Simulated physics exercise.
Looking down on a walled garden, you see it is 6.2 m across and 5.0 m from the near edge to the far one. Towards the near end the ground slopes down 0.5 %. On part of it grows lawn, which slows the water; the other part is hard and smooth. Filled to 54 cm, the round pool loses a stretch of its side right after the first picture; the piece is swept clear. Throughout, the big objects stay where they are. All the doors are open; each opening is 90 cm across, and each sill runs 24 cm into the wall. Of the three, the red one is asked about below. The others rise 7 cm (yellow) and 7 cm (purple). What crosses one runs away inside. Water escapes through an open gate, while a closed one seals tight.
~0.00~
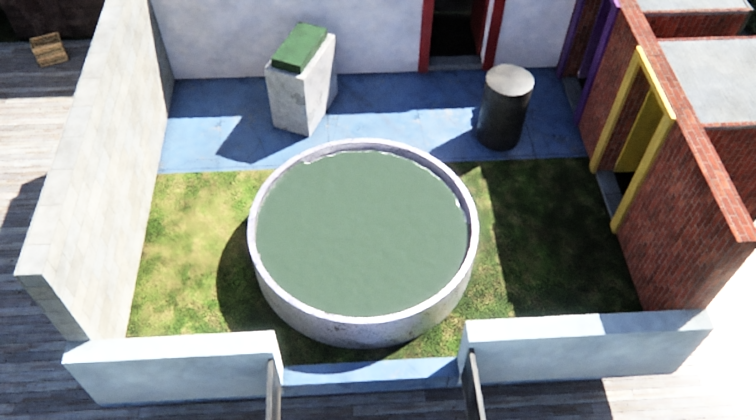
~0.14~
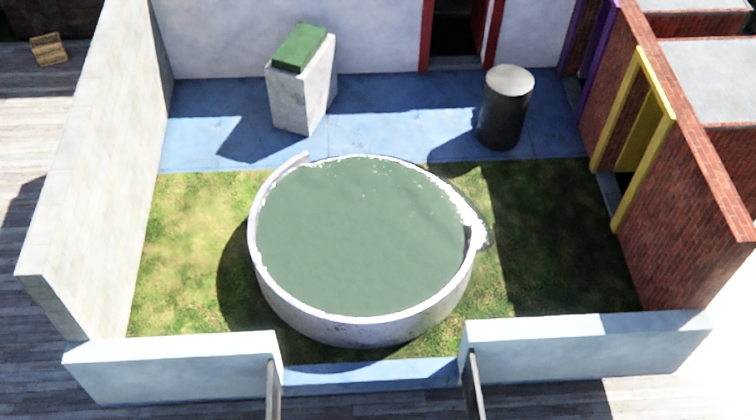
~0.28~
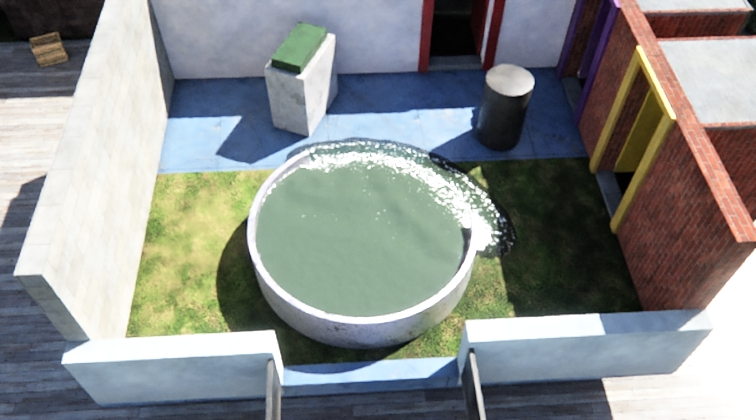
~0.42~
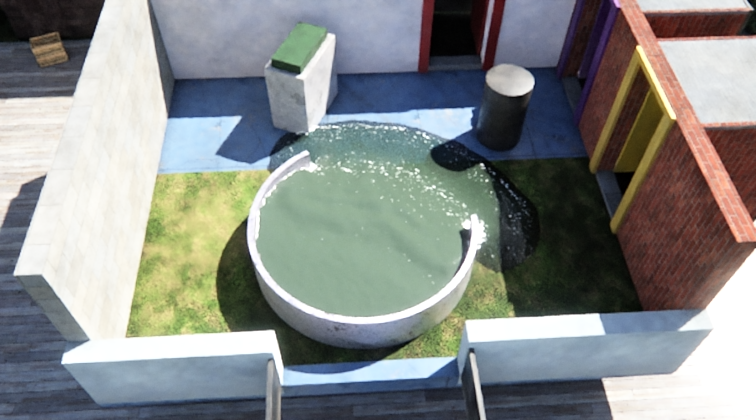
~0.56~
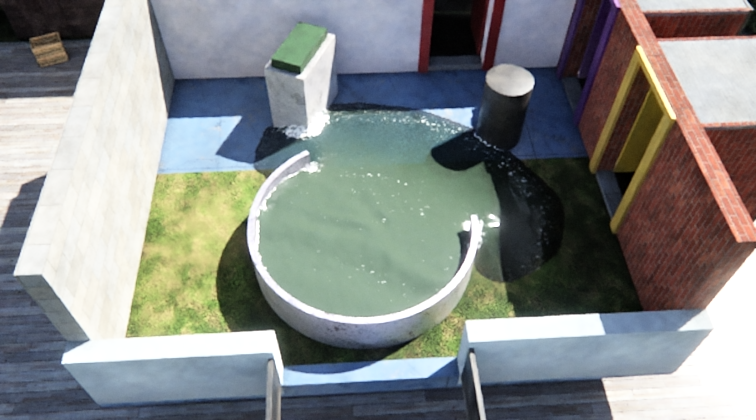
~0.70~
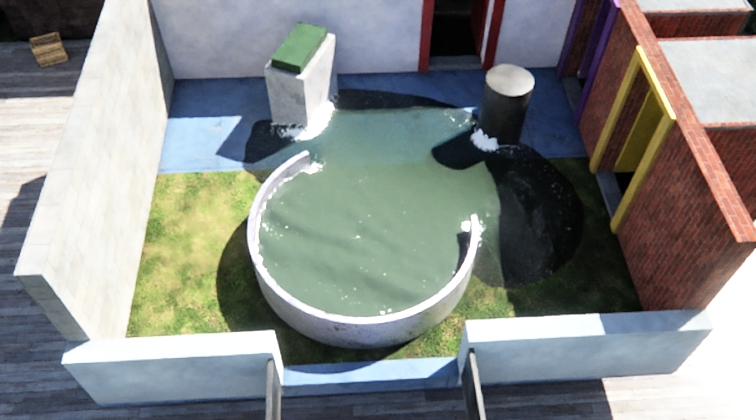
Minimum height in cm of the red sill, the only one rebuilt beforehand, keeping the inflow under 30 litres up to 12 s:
Roughly 22 cm.
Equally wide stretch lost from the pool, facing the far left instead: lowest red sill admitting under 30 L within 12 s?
You'd want it roughly 5.0 centimetres tall.
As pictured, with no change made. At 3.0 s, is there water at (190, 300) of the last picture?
Looks like it's not wet.
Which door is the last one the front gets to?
I'd go with the purple door.
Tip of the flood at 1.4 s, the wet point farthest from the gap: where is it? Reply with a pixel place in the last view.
Around pixel (193, 115).
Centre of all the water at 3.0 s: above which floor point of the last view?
Look at about (420, 165) in the last view.
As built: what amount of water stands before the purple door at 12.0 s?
6.5 cm.
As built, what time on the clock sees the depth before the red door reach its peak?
Near 2.0 seconds.
After 1.4 s water covers 50 % of the floor, deepest (32 cm) near (379, 78); 12 cm at the red door, 0 litres in over its 10 cm sill.
After 3.0 s water covers 70 % of the floor, deepest (33 cm) near (555, 72); 22 cm at the red door, 120 litres in over its 10 cm sill.
After 12.0 s water covers 95 % of the floor, deepest (10 cm) near (481, 262); 7 cm at the red door, 195 litres in over its 10 cm sill.
At the red door as built, the water arrived by 1.2 s and peaked near 27 cm at 2.0 s.
With a sill of 17.5 cm, 65 litres would have come in within the 12 s; with 24 cm, 18 litres. So under 30 litres takes about 22 cm.
